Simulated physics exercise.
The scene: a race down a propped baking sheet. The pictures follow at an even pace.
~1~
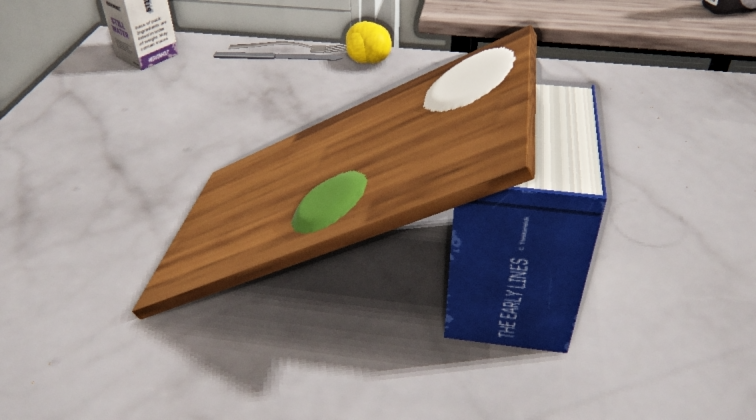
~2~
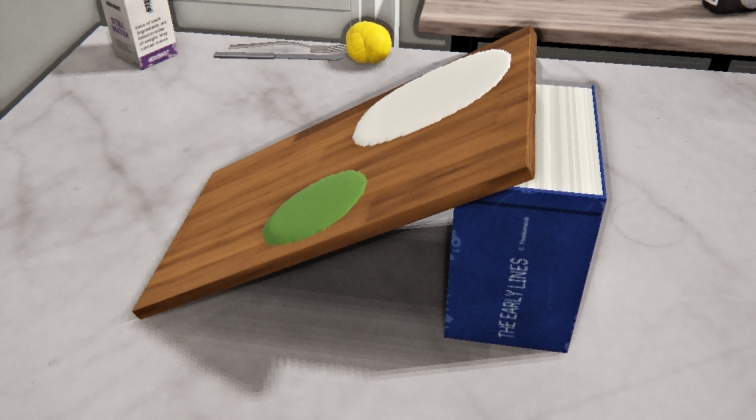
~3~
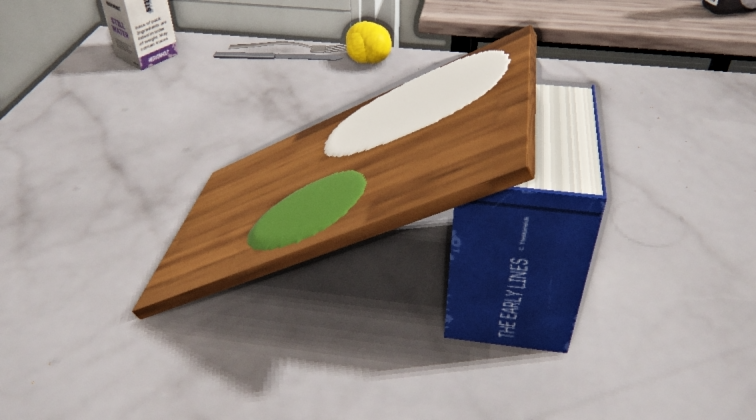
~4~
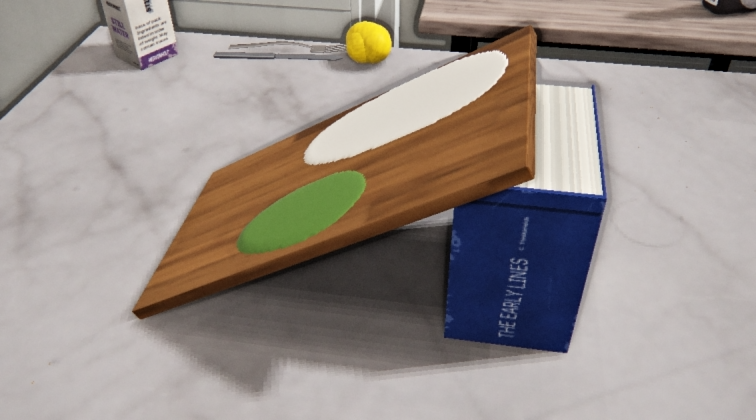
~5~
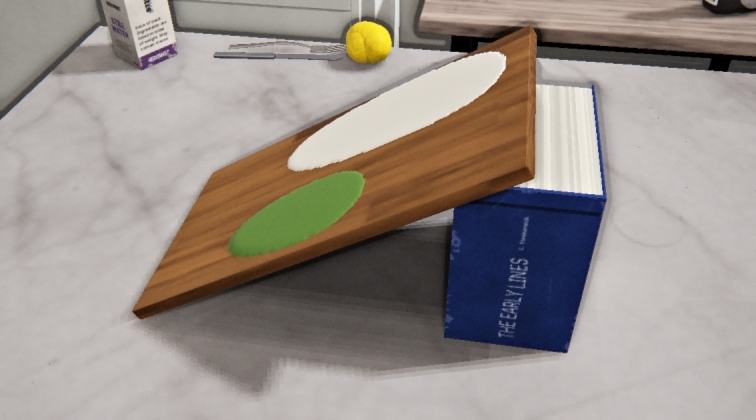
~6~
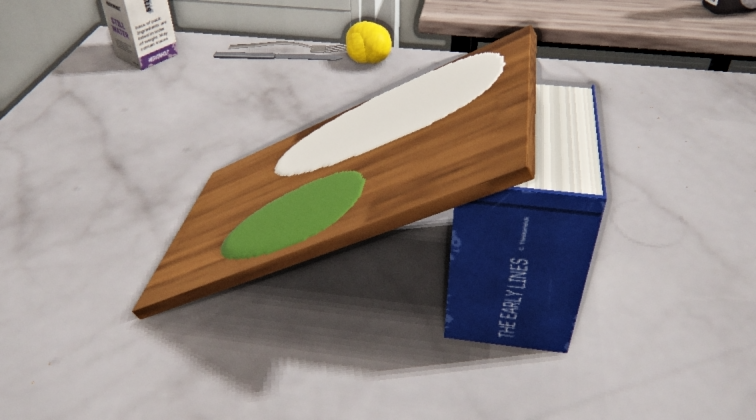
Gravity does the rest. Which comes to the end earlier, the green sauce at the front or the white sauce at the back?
First at the edge is the farther one.
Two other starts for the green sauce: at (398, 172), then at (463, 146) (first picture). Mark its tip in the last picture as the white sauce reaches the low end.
First near (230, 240), then near (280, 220).
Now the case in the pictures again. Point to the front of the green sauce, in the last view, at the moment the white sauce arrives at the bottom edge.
Close to (181, 259).
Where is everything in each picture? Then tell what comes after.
In the first picture, tip of the green sauce half way down; tip of the white sauce (435, 93) a quarter of the way down.
In the second picture, tip of the green sauce (273, 222) three quarters of the way down; tip of the white sauce half way down.
In the third picture, tip of the green sauce three quarters of the way down; tip of the white sauce (333, 139) half way down.
In the fourth picture, tip of the green sauce (246, 233) three quarters of the way down; tip of the white sauce half way down.
In the fifth picture, tip of the green sauce three quarters of the way down; tip of the white sauce (296, 155) three quarters of the way down.
In the sixth picture, tip of the green sauce (231, 238) three quarters of the way down; tip of the white sauce three quarters of the way down.
Soon after, the green sauce is three quarters of the way down; the white sauce is three quarters of the way down.
Later, the green sauce is close to the edge; the white sauce is close to the edge.
In the end, the green sauce is close to the edge; the white sauce is at the low edge.
